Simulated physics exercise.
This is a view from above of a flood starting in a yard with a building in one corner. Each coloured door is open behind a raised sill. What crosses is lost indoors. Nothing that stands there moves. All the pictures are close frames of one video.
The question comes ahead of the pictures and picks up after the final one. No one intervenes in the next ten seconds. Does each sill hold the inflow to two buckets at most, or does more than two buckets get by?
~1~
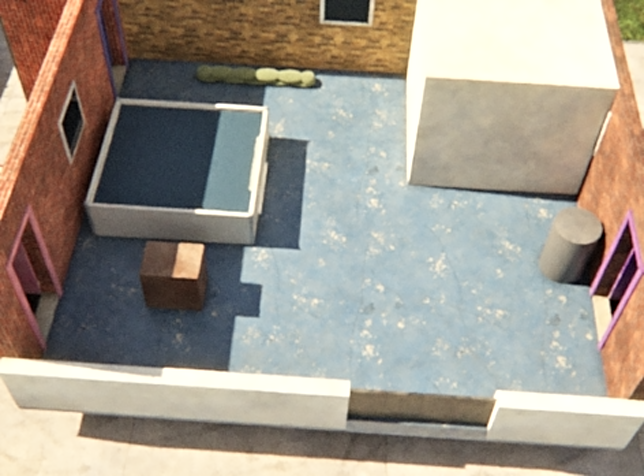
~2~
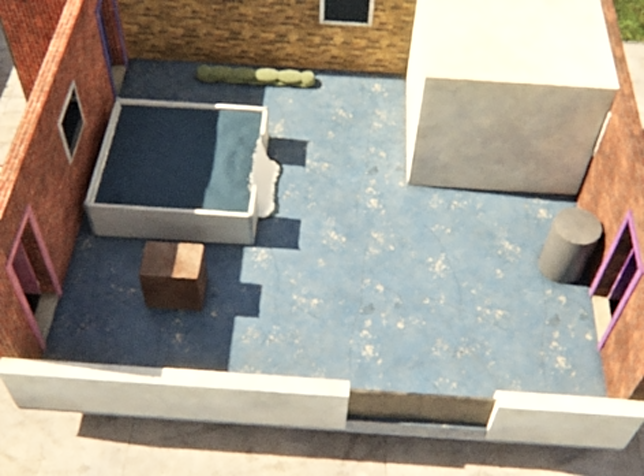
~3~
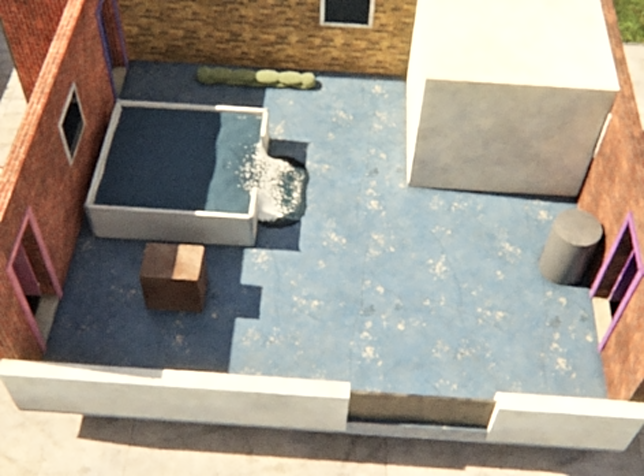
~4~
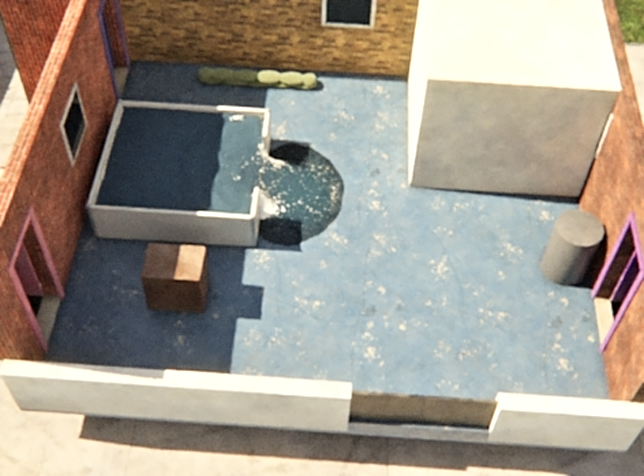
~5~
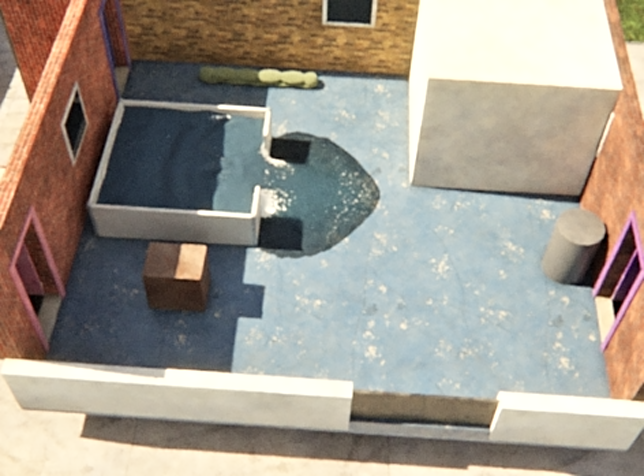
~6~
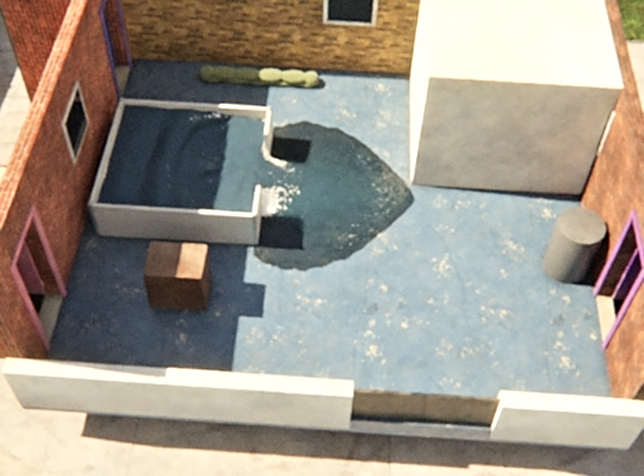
One by one: I predict the blue door will remain at two buckets or below; I predict the pink door will remain at two buckets or below; I predict the purple door will overshoot two buckets.
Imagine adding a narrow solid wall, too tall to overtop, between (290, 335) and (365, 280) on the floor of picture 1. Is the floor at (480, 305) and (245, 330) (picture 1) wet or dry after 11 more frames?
Submerged and spared, in that order.
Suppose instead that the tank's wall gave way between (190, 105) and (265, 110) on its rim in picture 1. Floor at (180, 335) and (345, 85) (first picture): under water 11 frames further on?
Untouched, then soaked.
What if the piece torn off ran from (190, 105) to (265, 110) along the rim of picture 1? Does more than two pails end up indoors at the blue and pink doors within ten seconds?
Well, the blue door gets more, but the pink door gets less.
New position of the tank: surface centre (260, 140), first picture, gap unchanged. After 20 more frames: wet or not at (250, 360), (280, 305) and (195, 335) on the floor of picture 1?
Spot by spot, in the order asked: Untouched, untouched, untouched.
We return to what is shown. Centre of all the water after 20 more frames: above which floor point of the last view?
Centre of mass: Roughly (297, 194).
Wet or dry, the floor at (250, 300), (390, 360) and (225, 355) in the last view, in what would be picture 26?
Point by point: Not yet wet, inundated, not yet wet.
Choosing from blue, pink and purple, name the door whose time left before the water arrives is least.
I'd go with the purple-painted one.
A moment on, water covers 25 % of the floor; the blue door not reached, the pink door not reached, the purple door not reached.
Next, water covers 40 % of the floor; the blue door not reached, the pink door not reached, the purple door not reached.
Then, water covers 55 % of the floor; the blue door not reached, the pink door not reached, the purple door over two buckets in.
Later, water covers 70 % of the floor; the blue door wet at the sill, nothing in, the pink door not reached, the purple door far over two buckets in.
In the end, water covers 95 % of the floor; the blue door wet at the sill, nothing in, the pink door under two buckets in, the purple door far over two buckets in.
